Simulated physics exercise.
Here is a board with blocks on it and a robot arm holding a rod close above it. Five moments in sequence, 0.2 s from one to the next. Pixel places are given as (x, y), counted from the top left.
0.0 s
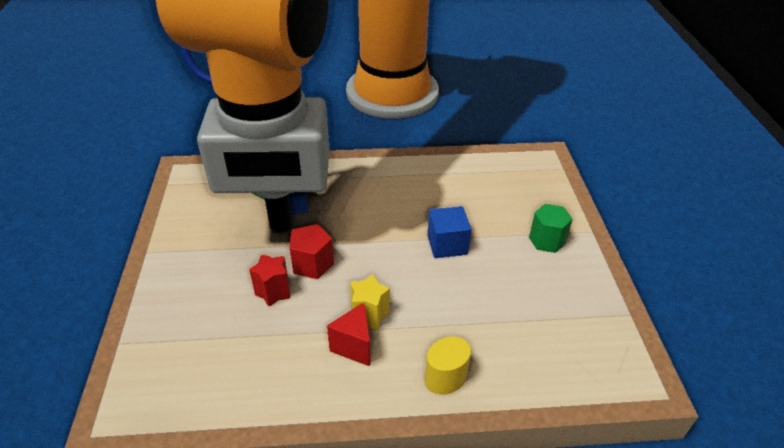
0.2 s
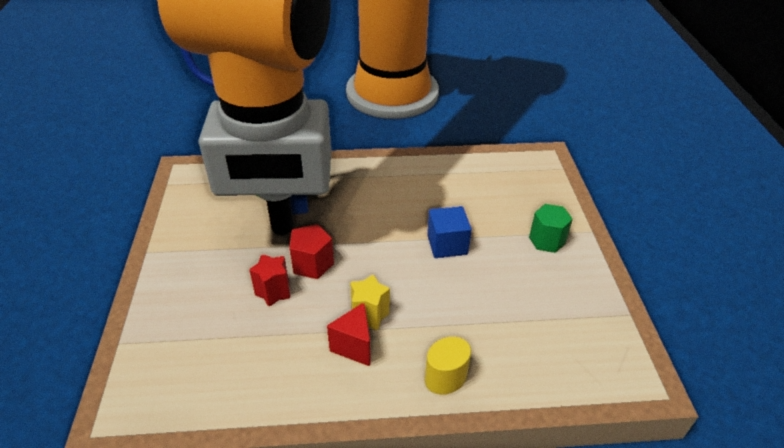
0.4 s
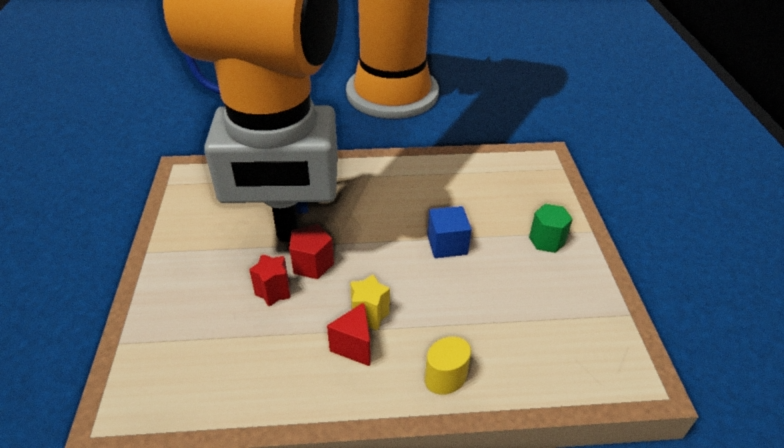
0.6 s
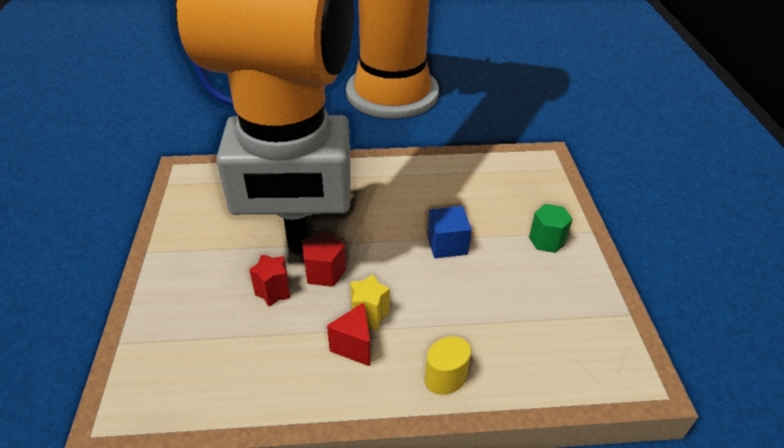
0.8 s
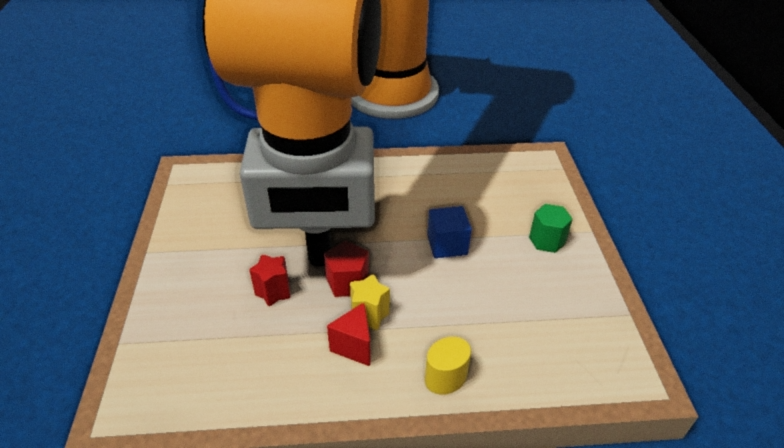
The video shows a robot arm above a wooden board of red, yellow, blue and green blocks; its rod moves slightly right and toward the viewer, pushing the red pentagonal block a short way toward the yellow star.
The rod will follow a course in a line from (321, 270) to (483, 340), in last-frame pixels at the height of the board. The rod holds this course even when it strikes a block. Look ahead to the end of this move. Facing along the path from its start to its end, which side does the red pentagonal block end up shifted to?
Sideways, to the left.
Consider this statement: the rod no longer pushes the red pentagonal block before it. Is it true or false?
True.
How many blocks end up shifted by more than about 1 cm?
Two blocks, no more.
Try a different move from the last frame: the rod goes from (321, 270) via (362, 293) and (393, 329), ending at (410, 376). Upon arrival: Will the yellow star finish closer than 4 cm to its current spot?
No, that is not what happens.
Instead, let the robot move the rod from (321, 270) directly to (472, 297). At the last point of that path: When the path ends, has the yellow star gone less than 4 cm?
Going by the path, yes.
On the path given first. One third of the way, rod (372, 281); red pentagonal block (403, 273), turned 20° anticlockwise; yellow star (382, 300), turned 55° clockwise.
Two thirds of the way, rod (427, 304); red pentagonal block (461, 284), turned 70° anticlockwise; yellow star (382, 300), turned 55° clockwise.
At the end, rod (485, 330); red pentagonal block (488, 285), turned 110° anticlockwise; yellow star (382, 300), turned 55° clockwise; yellow oval block not moved.
